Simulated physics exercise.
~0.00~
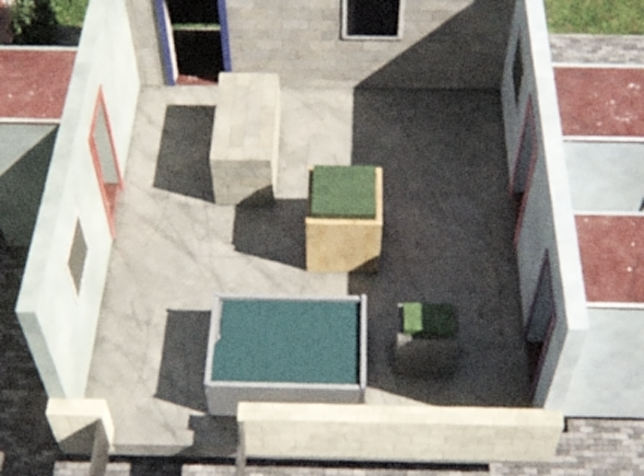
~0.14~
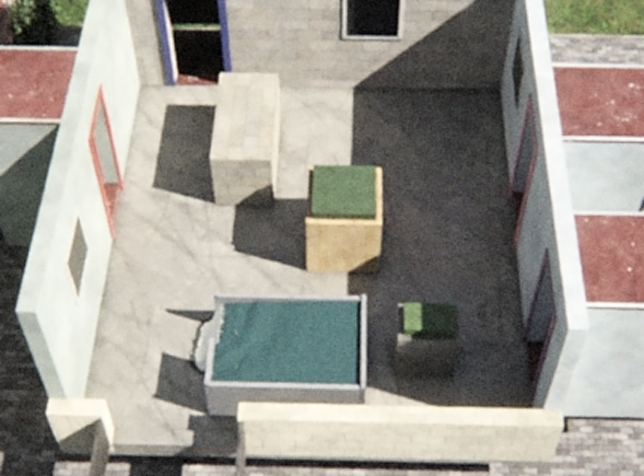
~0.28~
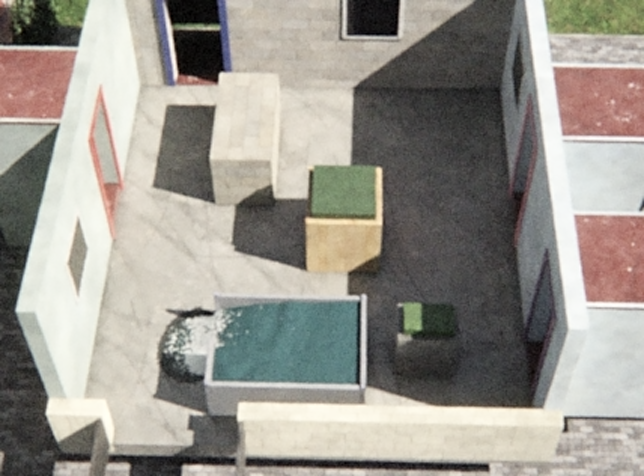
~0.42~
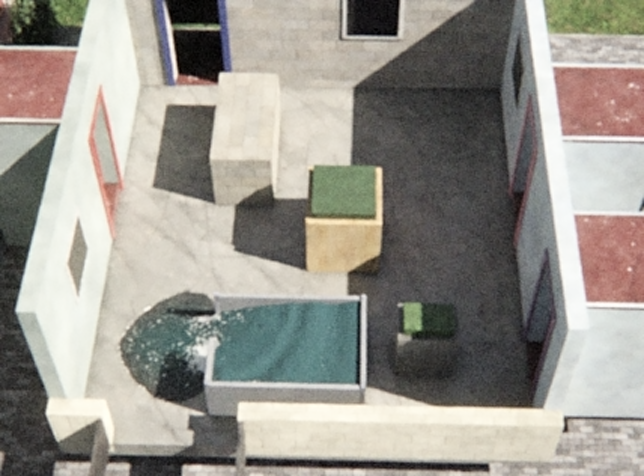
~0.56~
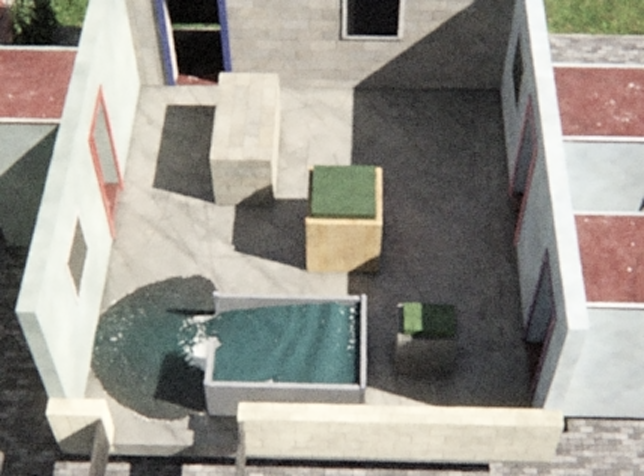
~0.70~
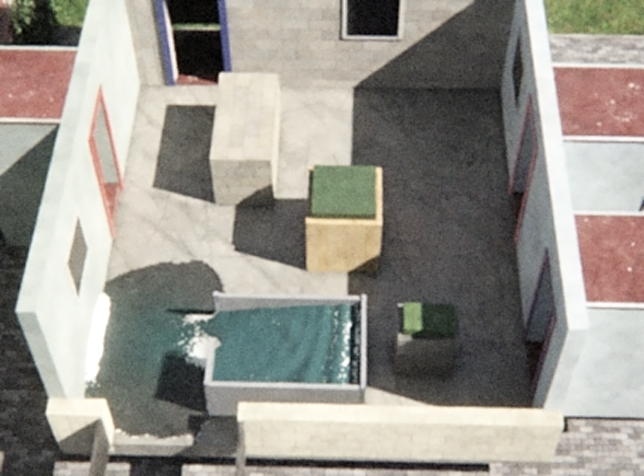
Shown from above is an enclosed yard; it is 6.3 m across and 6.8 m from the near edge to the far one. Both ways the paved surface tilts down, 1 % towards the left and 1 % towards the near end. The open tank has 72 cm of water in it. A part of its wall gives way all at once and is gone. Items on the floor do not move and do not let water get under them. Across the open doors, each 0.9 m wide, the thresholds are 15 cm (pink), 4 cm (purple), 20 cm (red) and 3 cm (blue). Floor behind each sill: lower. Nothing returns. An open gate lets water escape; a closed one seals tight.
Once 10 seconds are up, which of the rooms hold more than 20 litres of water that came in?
Pink door - 20 litres or less. Purple door - 20 litres or less. Red door - 20 litres or less. Blue door - more than 20 litres.
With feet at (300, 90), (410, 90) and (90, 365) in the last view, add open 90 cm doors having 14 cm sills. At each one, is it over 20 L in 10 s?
Note, doorways in listed order: Stays short, stays short, goes beyond.
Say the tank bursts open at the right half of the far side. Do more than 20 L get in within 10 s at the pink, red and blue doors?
Pink falls short; red falls short; blue exceeds.
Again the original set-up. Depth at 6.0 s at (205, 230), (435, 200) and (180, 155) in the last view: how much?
Listed order: 2 / 0 / 6 cm.
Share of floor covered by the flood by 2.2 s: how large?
Around 25 per cent wet.
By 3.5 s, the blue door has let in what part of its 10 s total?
Share by then: ~ 10 %.
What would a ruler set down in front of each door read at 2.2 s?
Centimetres: Pink 0 / purple 0 / red 12 / blue 0.
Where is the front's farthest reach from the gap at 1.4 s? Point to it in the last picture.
I'd mark it close to (120, 198).
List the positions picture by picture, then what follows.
The first frame shows the open tank at (288, 343) is whole and still, 72 cm deep.
In the second frame, water pours out at (219, 336) and has run 0.5 m, to (206, 324); typically 10 cm deep outside, 72 cm at the open tank's back.
In the third frame, water pours out at (219, 338) and has run 0.8 m, to (162, 355); typically 11 cm deep outside, 72 cm at the open tank's back.
In the fourth frame, the front is at (128, 336), 1.4 m from the gap at (219, 339); 1.7 m2 of floor is under water; 72 cm left at the back of the open tank.
In the fifth frame, the front is at (98, 322), 1.9 m from the gap at (219, 339); 3.1 m2 of floor is under water; 68 cm left at the back of the open tank.
In the sixth frame, the front is at (104, 289), 2.1 m from the gap at (219, 339); 4.0 m2 of floor is under water; 60 cm left at the back of the open tank.
After 1.4 s water covers 15 % of the floor and is deepest (42 cm) near (82, 415); pink door not reached, purple door not reached, red door 8 cm at the sill, 0 L in, blue door not reached.
After 2.2 s water covers 25 % of the floor and is deepest (38 cm) near (80, 427); pink door not reached, purple door not reached, red door 12 cm at the sill, 0 L in, blue door not reached.
After 3.5 s water covers 35 % of the floor and is deepest (24 cm) near (106, 350); pink door not reached, purple door not reached, red door 9 cm at the sill, 0 L in, blue door 13 cm at the sill, 26 L in.
After 6.0 s water covers 45 % of the floor and is deepest (18 cm) near (80, 427); pink door not reached, purple door not reached, red door 7 cm at the sill, 0 L in, blue door 13 cm at the sill, 171 L in.
After 10.0 s water covers 75 % of the floor and is deepest (11 cm) near (80, 427); pink door not reached, purple door not reached, red door 6 cm at the sill, 0 L in, blue door 7 cm at the sill, 263 L in.
